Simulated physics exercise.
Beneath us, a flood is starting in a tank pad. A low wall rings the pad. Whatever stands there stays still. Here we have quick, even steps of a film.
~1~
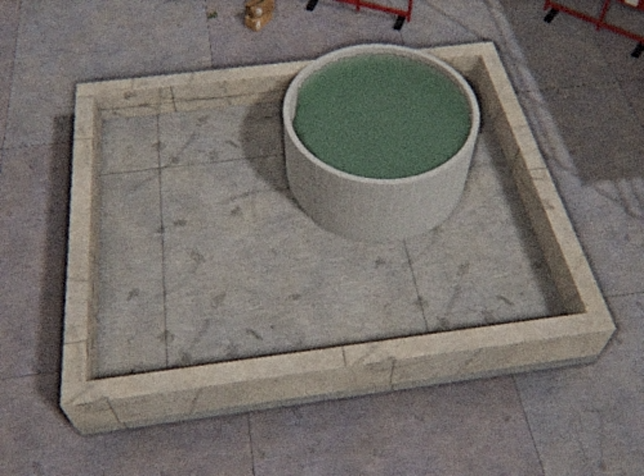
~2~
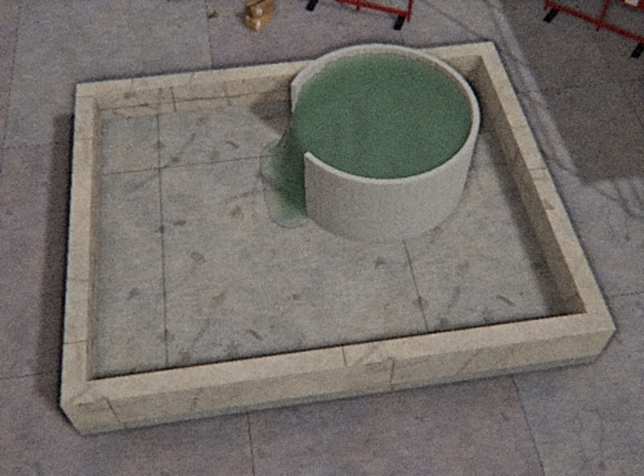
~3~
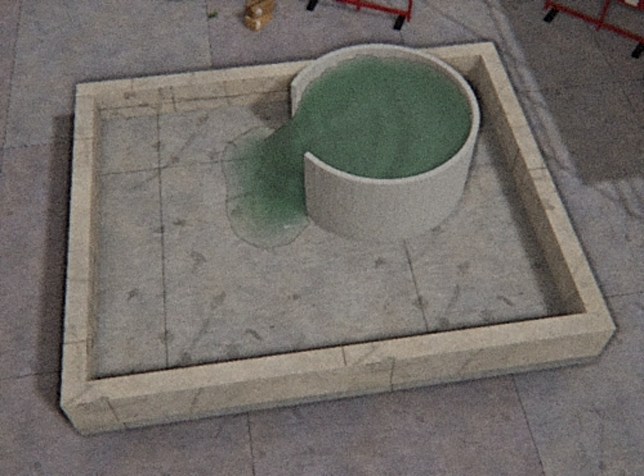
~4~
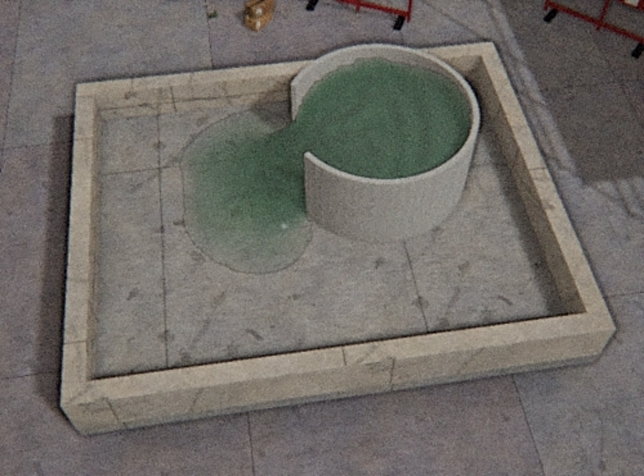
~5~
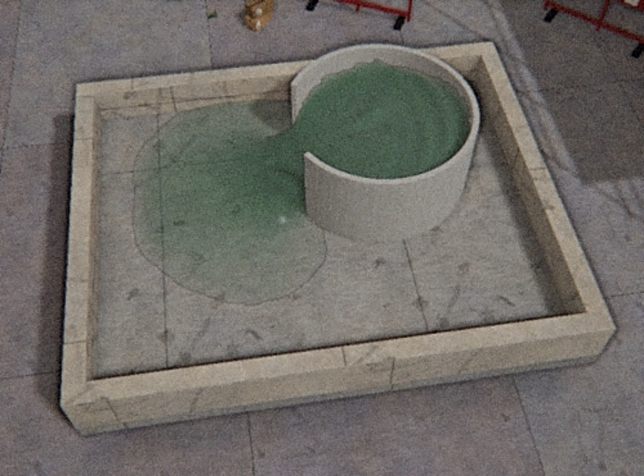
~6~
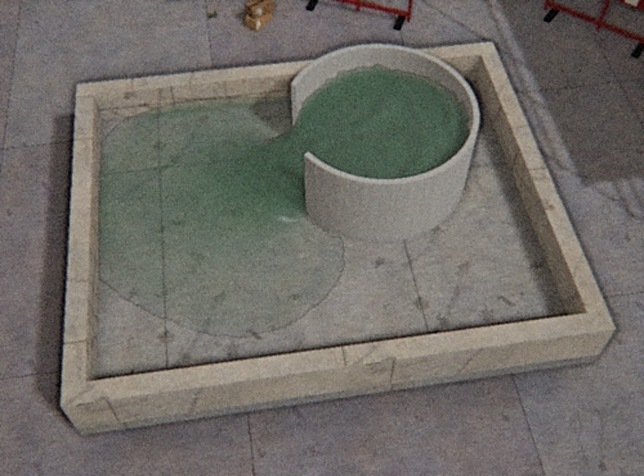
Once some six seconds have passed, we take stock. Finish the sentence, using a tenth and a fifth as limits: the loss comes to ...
The loss comes to less than a tenth.
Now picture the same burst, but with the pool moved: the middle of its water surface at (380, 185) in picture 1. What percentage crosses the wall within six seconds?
4 per cent.
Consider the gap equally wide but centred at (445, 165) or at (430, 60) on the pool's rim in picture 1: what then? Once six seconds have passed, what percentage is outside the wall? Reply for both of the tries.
Case one: 10 percent; case two: 18 percent.
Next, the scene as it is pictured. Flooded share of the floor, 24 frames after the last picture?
My best guess is some 95 %.
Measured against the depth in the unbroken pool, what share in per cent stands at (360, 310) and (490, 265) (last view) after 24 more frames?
In order: About 8 and 8 percent.
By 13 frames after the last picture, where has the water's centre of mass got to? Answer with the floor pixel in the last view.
The water centres close to (255, 206).
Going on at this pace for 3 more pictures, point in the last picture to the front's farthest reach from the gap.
I'd put it around (98, 399).
A moment on, water covers 50 % of the floor; the low wall has let 0 % over.
Next, water covers 50 % of the floor; the low wall has let 1 % over.
Then, water covers 50 % of the floor; the low wall has let 3 % over.
Later, water covers 80 % of the floor; the low wall has let 3 % over.
In the end, water covers 80 % of the floor; the low wall has let 3 % over.
